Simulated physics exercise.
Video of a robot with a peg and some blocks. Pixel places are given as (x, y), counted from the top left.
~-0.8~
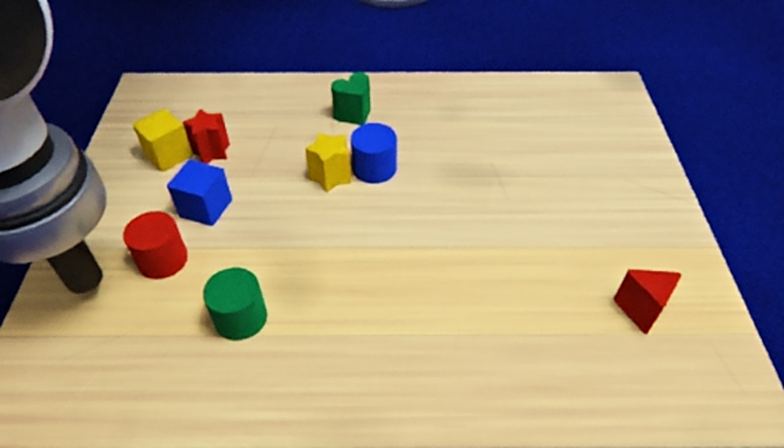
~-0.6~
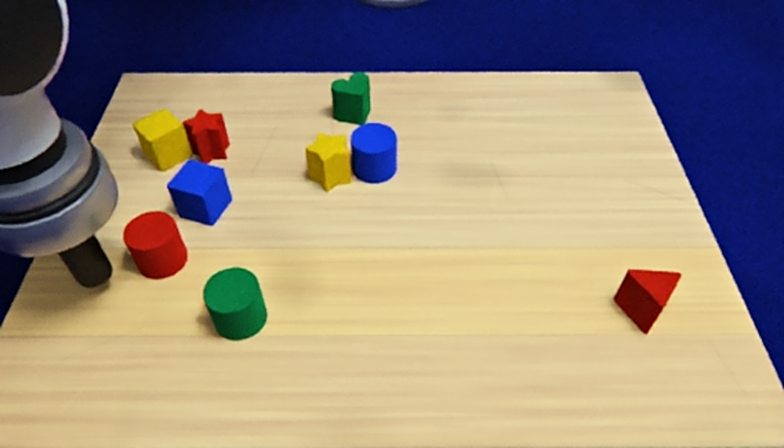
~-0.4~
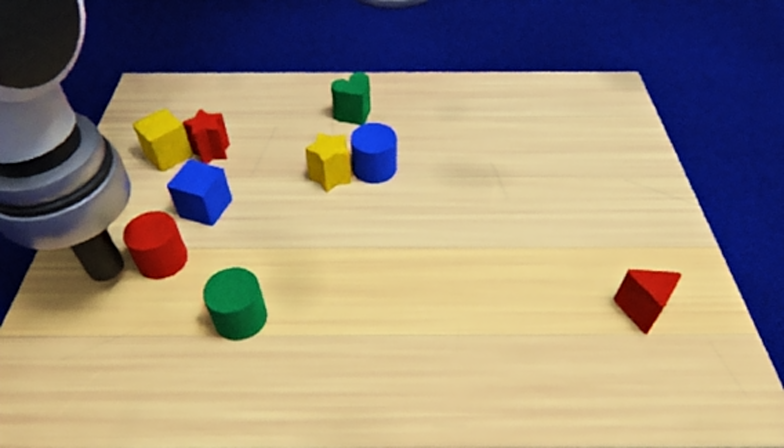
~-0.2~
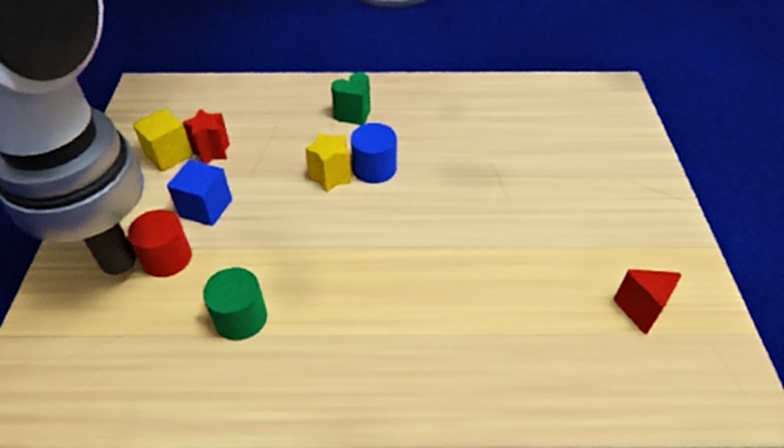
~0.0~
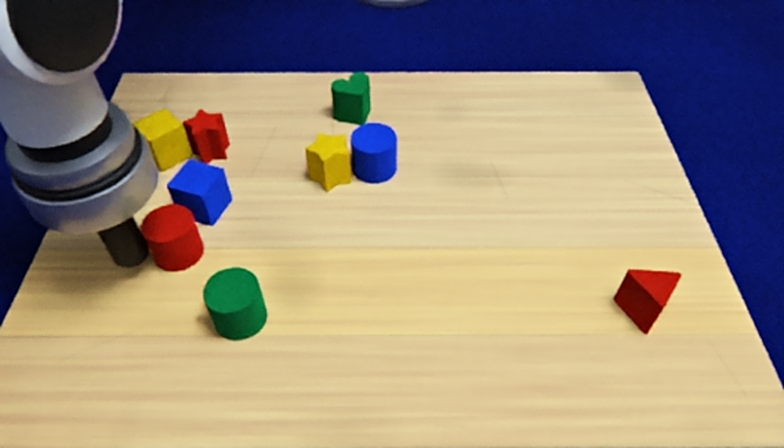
A robotic arm with a dark peg reaches in at the left of a pale wooden board on a blue surface, seen from above at an angle by a still camera. Yellow, red, blue and green blocks sit across the left and upper middle, with a red triangular one alone at right. The peg moves slowly rightward and slightly upward, then nudges the red cylinder a little to the right.
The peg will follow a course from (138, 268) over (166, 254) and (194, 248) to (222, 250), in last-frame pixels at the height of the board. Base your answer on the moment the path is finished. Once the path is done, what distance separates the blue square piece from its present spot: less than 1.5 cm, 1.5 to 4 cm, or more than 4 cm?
It goes under 1.5 cm.
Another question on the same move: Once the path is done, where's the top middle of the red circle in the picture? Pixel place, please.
The middle of its upper face will lie at (249, 200).
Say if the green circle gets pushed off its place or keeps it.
The block stays on its spot.
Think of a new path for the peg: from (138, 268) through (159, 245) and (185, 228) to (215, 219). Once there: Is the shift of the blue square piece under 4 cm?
Short answer: Yes.
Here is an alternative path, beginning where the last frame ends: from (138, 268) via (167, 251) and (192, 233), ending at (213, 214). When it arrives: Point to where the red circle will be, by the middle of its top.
Around pixel (236, 196).
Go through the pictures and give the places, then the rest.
Tip of the peg (86, 281), middles of tops, red circle (149, 230), blue square piece (195, 177), green circle (231, 289), in the first picture.
Peg (96, 275), nothing pushed, in the second picture.
Peg (107, 269), nothing pushed, in the third picture.
Peg (119, 263), red circle (153, 228), in the fourth picture.
Peg (132, 256), red circle (167, 222), blue square piece (195, 177), green circle (231, 289), in the fifth picture.
On the path given first. Halfway along, peg (176, 238); red circle (211, 207); blue square piece (201, 175), turned 20° anticlockwise.
At the end, peg (218, 239); red circle (249, 200); blue square piece (201, 175), turned 25° anticlockwise; green circle unmoved.
